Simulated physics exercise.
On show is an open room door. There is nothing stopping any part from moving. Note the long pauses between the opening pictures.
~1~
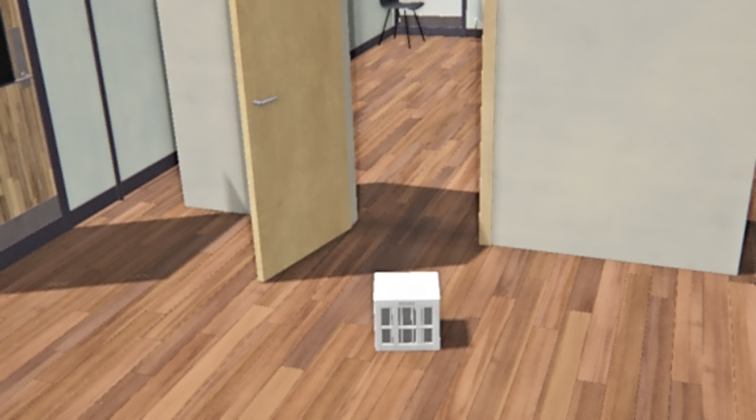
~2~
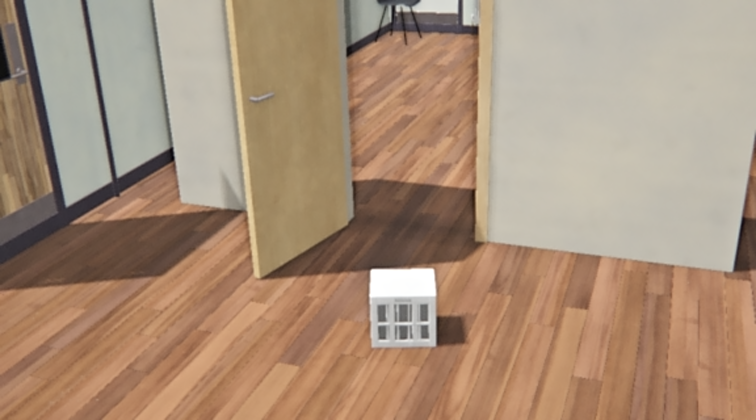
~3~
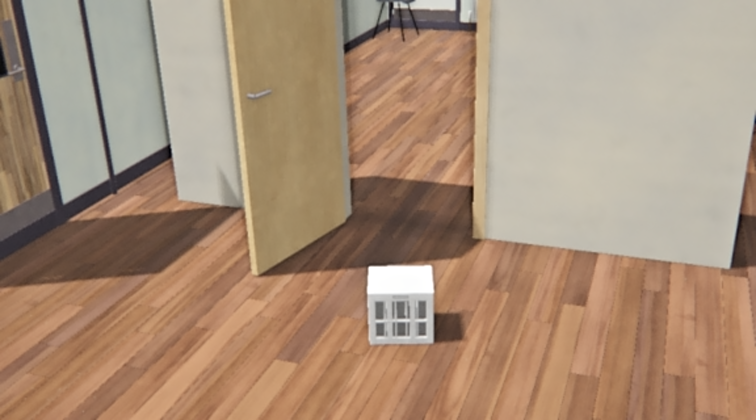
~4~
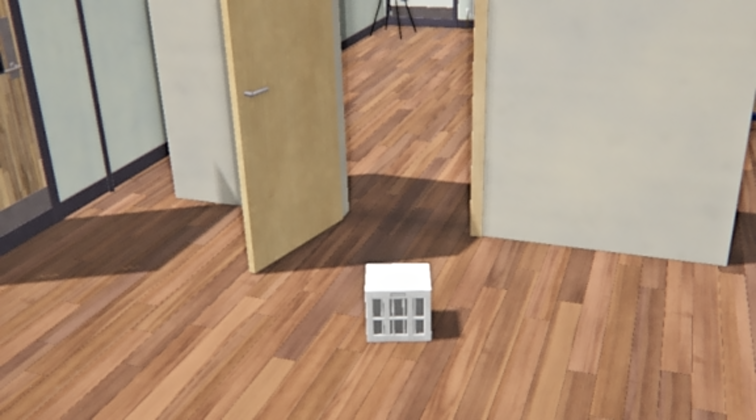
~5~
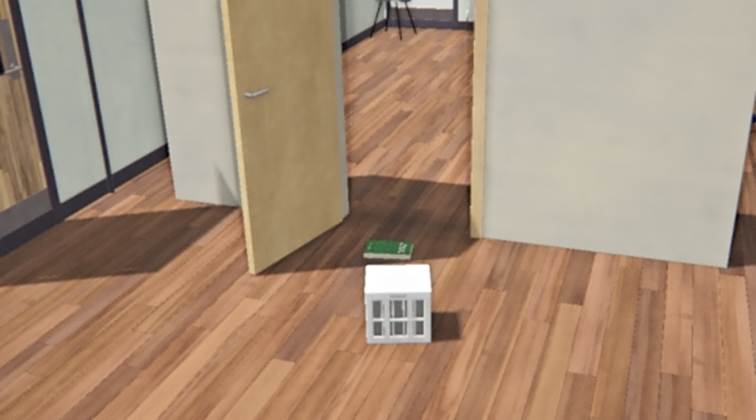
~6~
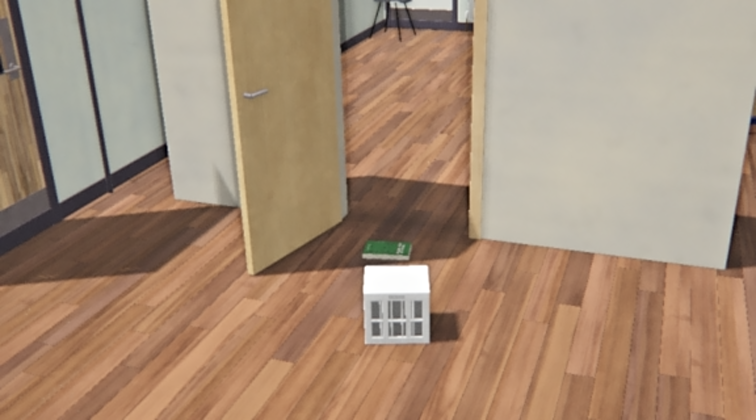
A pale wooden door stands wide open in a grey-walled room with a wood-plank floor, seen from slightly above, with a dark chair beyond the doorway. A small white crate sits on the floor in front, with glass panels at the left. Door and crate stay still as the view shifts very slightly, and a green book abruptly appears on the floor just behind the crate.
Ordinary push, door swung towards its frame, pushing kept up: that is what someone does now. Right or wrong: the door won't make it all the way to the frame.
Wrong.
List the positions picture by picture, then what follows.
The first picture shows door wide open and still; white crate (407, 311).
The second picture shows door wide open and still; white crate (403, 308).
The third picture shows door wide open and still; white crate (401, 305).
The fourth picture shows door wide open and still; white crate (398, 302).
The fifth picture shows door wide open and still; white crate (398, 304).
The sixth picture shows door wide open and still; green book (387, 250); white crate (397, 305).
Then, 1.20 s after the last picture, open by 48°; green book slid a little near (398, 248).
Then, 1.60 s after the last picture, open by 16°; green book slid about its own width near (437, 237).
At rest, open by 0°; moved from the start, green book; white crate in place. Seen from the same camera at the end, green book near (452, 221).
